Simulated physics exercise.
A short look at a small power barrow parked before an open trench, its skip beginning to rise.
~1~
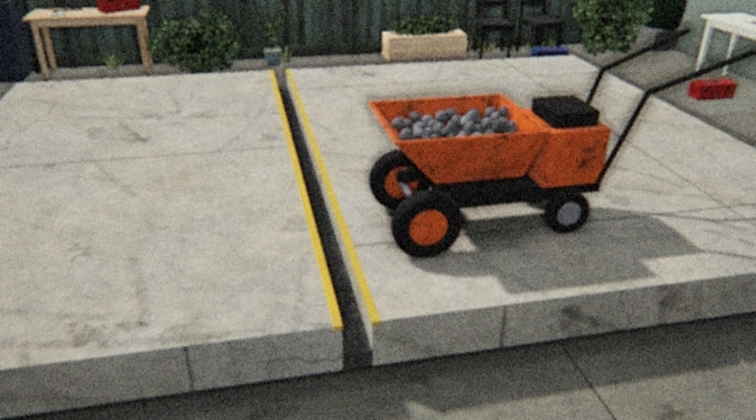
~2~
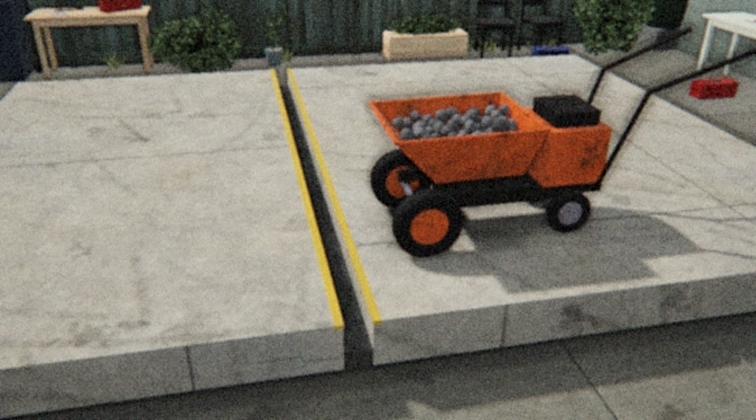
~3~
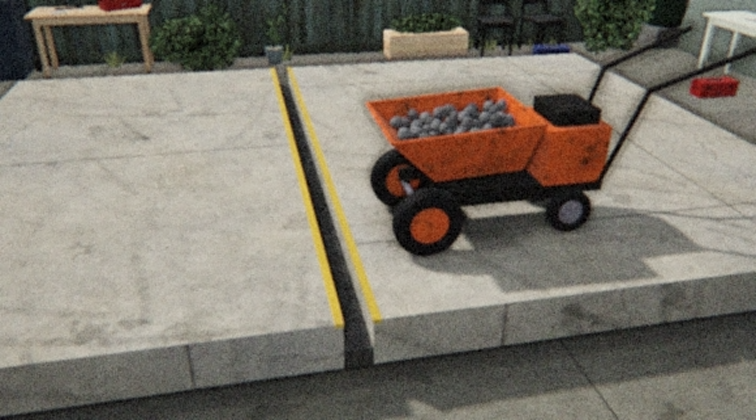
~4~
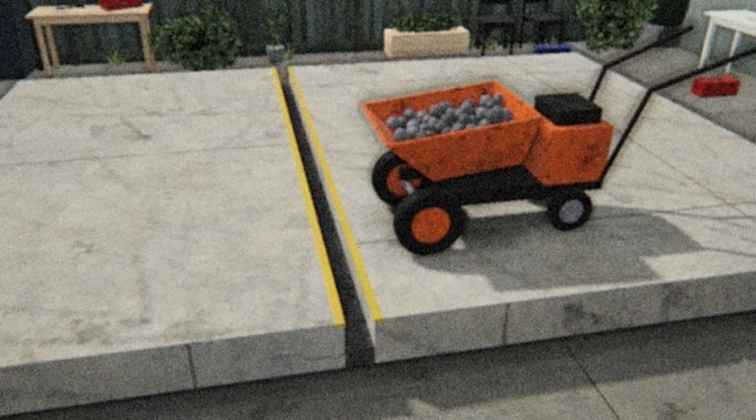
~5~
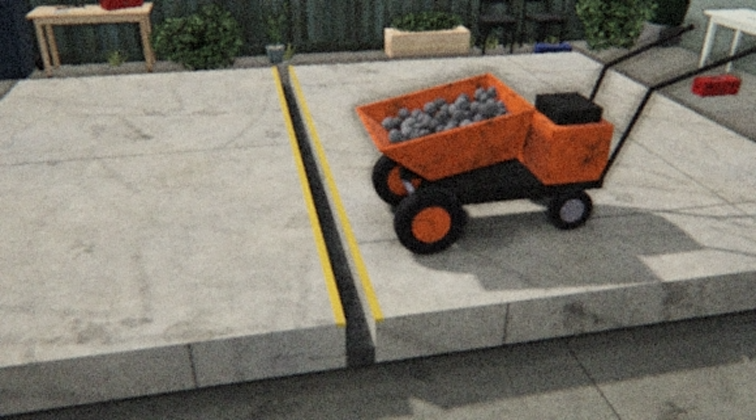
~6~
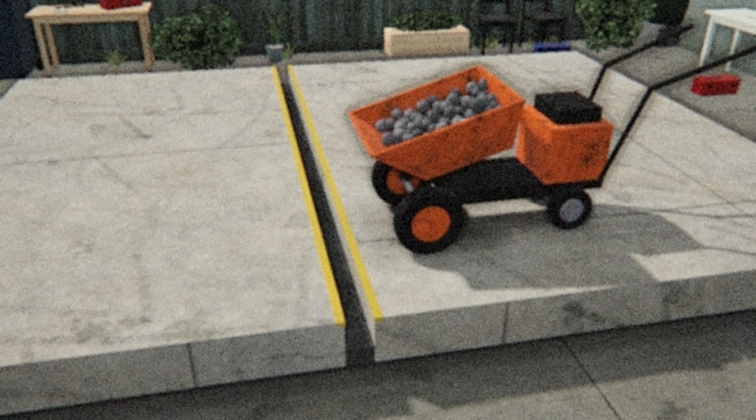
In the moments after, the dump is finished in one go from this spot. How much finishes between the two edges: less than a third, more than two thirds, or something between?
The trench takes under a third.
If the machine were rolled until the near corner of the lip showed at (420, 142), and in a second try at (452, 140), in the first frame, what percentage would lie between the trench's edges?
The first gives 40 %, the second 50 %.
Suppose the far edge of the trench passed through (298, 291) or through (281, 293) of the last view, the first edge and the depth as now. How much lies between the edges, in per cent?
In turn 70 and 90 in a hundred.
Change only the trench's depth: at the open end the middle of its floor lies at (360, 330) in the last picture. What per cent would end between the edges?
Near 0 %.
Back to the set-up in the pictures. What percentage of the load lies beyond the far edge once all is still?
Near 95 %.
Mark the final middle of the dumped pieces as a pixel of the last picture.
Roughly at (267, 234).
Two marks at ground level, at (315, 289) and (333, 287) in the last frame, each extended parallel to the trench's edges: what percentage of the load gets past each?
The first gives 80 %, the second 90 %.
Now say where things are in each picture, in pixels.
Lip of the skip at (397, 144), level; top of the load at (470, 128), round cobbles; first edge of the trench at (364, 286); far edge at (329, 290), the trench under half as wide as the skip, and about as deep as wide, in the first picture.
Lip of the skip at (397, 144), level; top of the load at (470, 127), in the second picture.
Lip of the skip at (393, 144), tipped barely; top of the load at (468, 124), in the third picture.
Lip of the skip at (389, 147), tipped a little; top of the load at (492, 121), in the fourth picture.
Lip of the skip at (382, 151), tipped a little; top of the load at (487, 115), in the fifth picture.
Lip of the skip at (373, 156), tipped clearly; top of the load at (479, 109); first edge of the trench at (367, 283); far edge at (331, 287), in the sixth picture.
Soon, skip tipped steeply; all in the skip.
A while on, skip tipped right over; about two thirds in the skip; a stray few in or heaped over the trench; about a third beyond it; a stray few falling.
Towards the end, skip tipped right over; a small part in the skip; a stray few in or heaped over the trench; most beyond it.
Finally, skip tipped right over; a small part in the skip; a stray few in or heaped over the trench; nearly all beyond it.
